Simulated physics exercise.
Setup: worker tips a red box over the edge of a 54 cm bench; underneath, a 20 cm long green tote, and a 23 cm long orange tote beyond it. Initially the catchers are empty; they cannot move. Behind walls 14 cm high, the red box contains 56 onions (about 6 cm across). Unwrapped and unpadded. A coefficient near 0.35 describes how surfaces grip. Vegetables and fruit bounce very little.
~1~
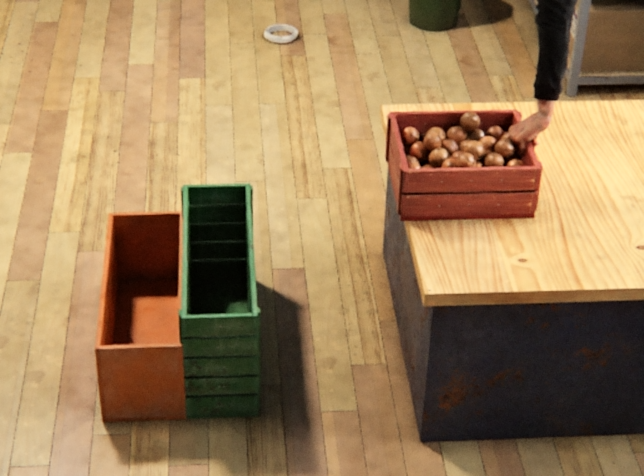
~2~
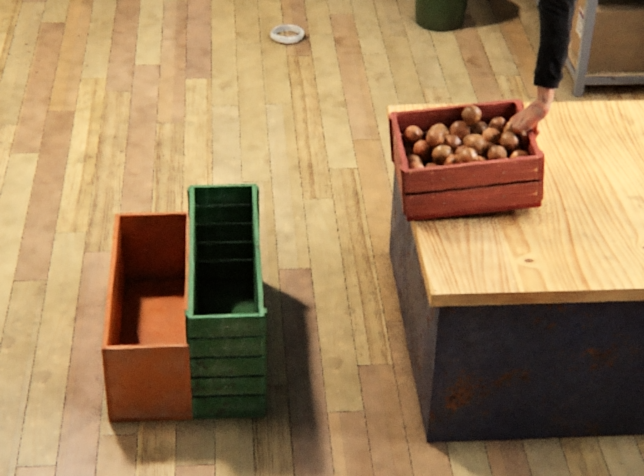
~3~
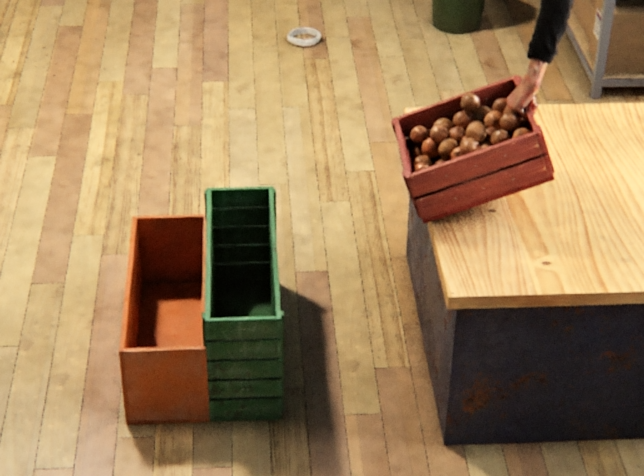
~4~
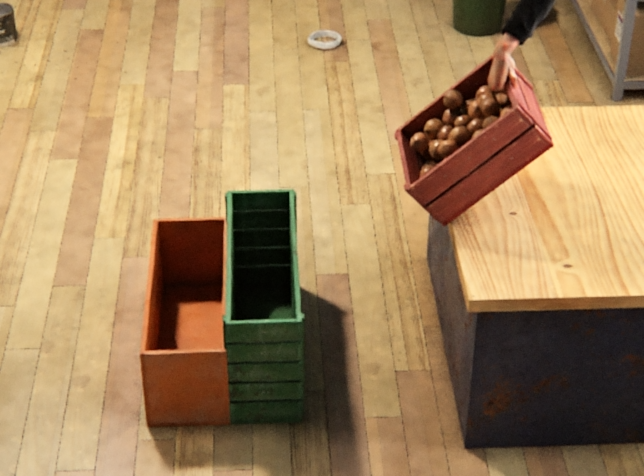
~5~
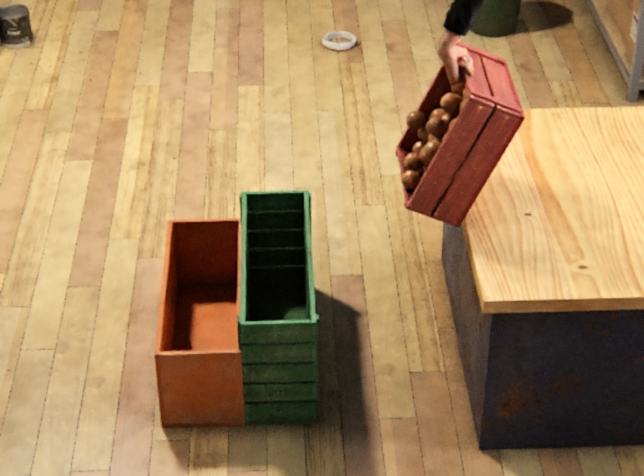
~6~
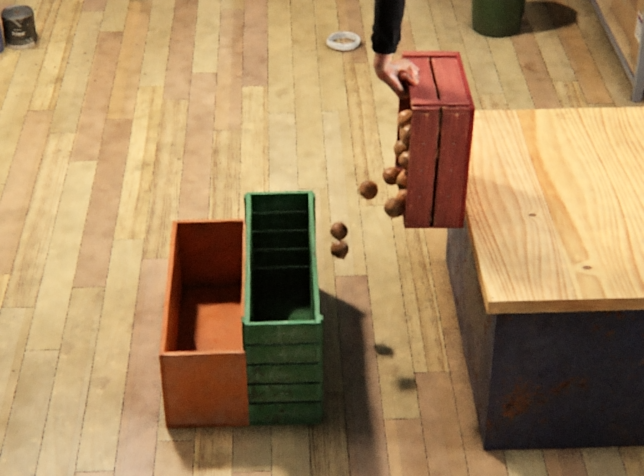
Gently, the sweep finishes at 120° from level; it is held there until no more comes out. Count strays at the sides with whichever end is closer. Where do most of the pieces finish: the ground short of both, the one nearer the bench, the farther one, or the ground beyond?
Before.
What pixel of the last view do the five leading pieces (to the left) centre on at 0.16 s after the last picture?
(345, 267).
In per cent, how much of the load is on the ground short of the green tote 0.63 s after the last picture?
I'd put it near 60 in a hundred by then.
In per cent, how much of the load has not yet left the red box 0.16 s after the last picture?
Around 70 in a hundred is still inside.
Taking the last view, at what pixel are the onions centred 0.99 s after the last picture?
Somewhere near (369, 341) in pixels.
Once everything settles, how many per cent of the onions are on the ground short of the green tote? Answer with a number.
Roughly 95 per cent of them.
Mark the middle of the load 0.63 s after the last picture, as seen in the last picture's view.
(355, 331).
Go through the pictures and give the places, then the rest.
In the first picture (places track the rim corner closest to us here), red box (409, 170); green tote (186, 316); tipped 0°; all still inside.
Red box (409, 170); tipped 6°, in the second picture.
Red box (410, 175); tipped 21°, in the third picture.
Red box (411, 187); tipped 42°, in the fourth picture.
Red box (408, 204); tipped 66°, in the fifth picture.
Red box (405, 223); green tote (249, 323); tipped 89°; 4 out, the lowest onion at (340, 250), in the sixth picture.
Then, 0.16 s after the last picture, tilt 101°; 39 still in the red box, 2 on the ground short of the green tote and 15 in the air.
Then, 0.36 s after the last picture, tilt 113°; 21 still in the red box, 1 in the green tote, 9 on the ground short of the green tote and 25 in the air.
Then, 0.63 s after the last picture, tilt 120°; 1 in the green tote, 35 on the ground short of the green tote and 20 in the air.
Final count (0.99 s after the last picture), 2 in the green tote and 54 on the ground short of the green tote.
